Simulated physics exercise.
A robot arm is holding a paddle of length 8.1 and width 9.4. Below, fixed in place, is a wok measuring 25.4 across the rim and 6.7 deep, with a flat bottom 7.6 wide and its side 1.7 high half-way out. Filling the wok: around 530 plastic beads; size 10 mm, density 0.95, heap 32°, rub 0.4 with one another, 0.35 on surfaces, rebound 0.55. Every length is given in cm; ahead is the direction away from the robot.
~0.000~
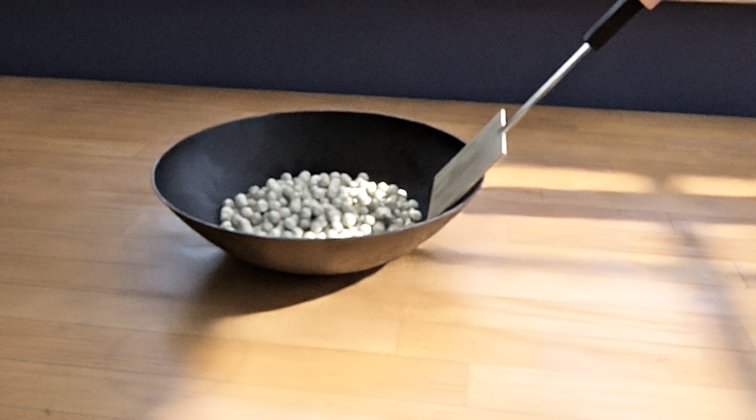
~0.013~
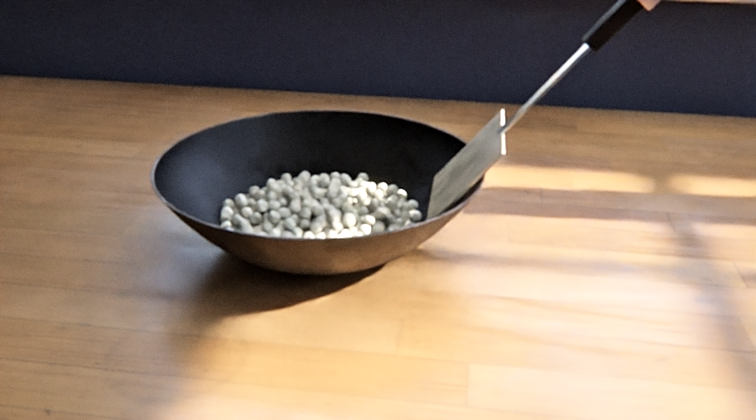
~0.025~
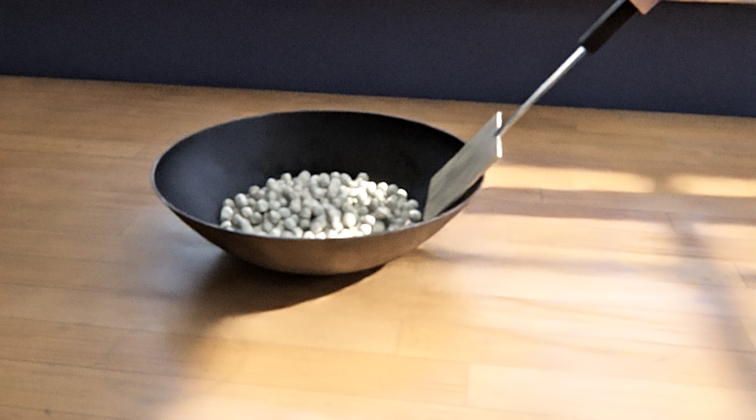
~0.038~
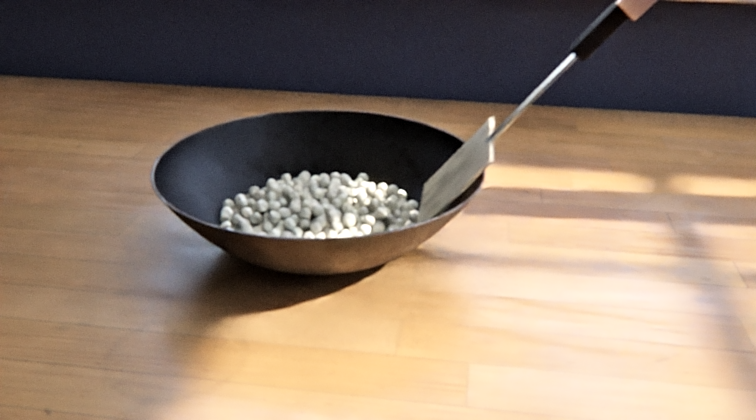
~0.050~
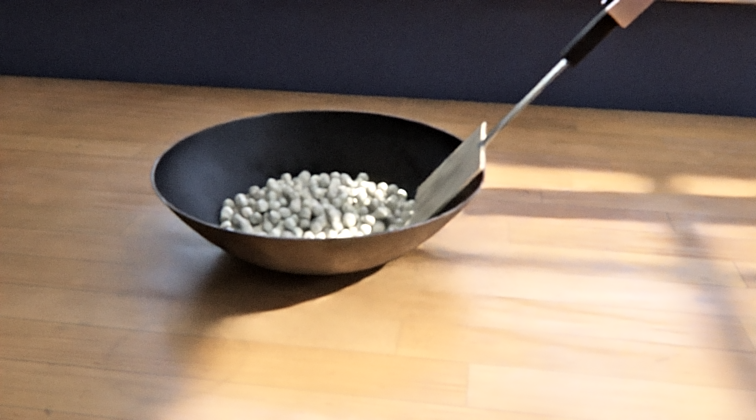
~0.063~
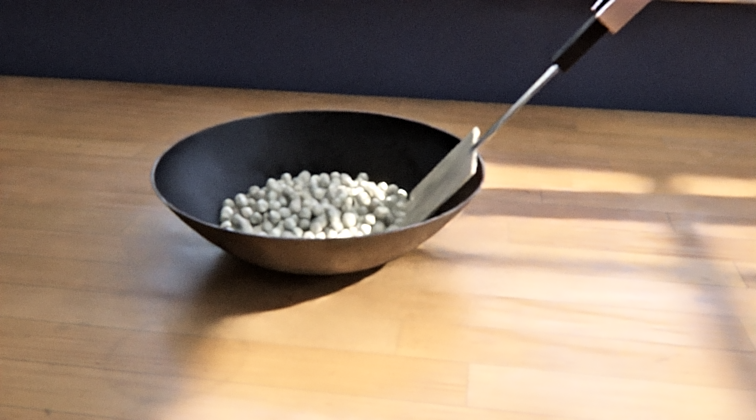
The video shows a dark wok of pale, round beads on a wooden surface while a robot arm, only partly in view, moves a flat metal paddle slightly left and down along the wok's right side into the beads' edge.
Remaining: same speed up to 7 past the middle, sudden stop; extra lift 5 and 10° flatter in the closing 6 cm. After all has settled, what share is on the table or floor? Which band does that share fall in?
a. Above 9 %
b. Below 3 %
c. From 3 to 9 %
Answer: C.
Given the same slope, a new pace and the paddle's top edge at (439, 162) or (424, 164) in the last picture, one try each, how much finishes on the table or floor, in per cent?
Near 25 per cent in the first try and near 25 per cent in the second.
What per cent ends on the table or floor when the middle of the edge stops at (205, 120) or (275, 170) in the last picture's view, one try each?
I'd say roughly 25 per cent, then roughly 0 per cent.
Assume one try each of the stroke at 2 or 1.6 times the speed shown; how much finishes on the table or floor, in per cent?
Roughly 20 percent for the first try, 15 percent for the second.
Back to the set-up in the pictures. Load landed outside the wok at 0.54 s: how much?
Around 4 percent.
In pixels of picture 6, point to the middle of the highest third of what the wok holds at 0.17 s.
Near (288, 204).
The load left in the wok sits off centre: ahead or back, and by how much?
Some 4.0 cm ahead of the centre.
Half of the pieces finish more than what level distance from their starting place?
Somewhere near 3 centimetres, I reckon.
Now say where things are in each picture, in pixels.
In the first picture, paddle top edge at (504, 130), sloping 51°; upper third of the load around (321, 209), from x 225 to 415, top at y 175; 529 in the wok.
In the second picture, paddle top edge at (503, 130), sloping 51°; upper third of the load around (321, 209), from x 225 to 415, top at y 175.
In the third picture, paddle top edge at (499, 133), sloping 51°; upper third of the load around (321, 209), from x 225 to 415, top at y 175.
In the fourth picture, paddle top edge at (492, 138), sloping 51°; upper third of the load around (321, 209), from x 225 to 415, top at y 175.
In the fifth picture, paddle top edge at (483, 144), sloping 51°; upper third of the load around (321, 209), from x 225 to 415, top at y 175.
In the sixth picture, paddle top edge at (475, 148), sloping 51°; upper third of the load around (321, 209), from x 225 to 415, top at y 175; 529 in the wok.
By 0.17 s, sloping 51°, highest piece 6 above the table; 529 in the wok.
By 0.28 s, sloping 47°, highest piece 6 above the table; 529 in the wok.
By 0.54 s, sloping 41°, highest piece 8 above the table; 498 in the wok, 23 on the table or floor, 8 on the blade or in flight.
By 1.59 s, sloping 41°, highest piece 7 above the table; 497 in the wok, 32 on the table or floor.
Final count, 497 in the wok, 32 on the table or floor. That is 6 % on the table or floor.
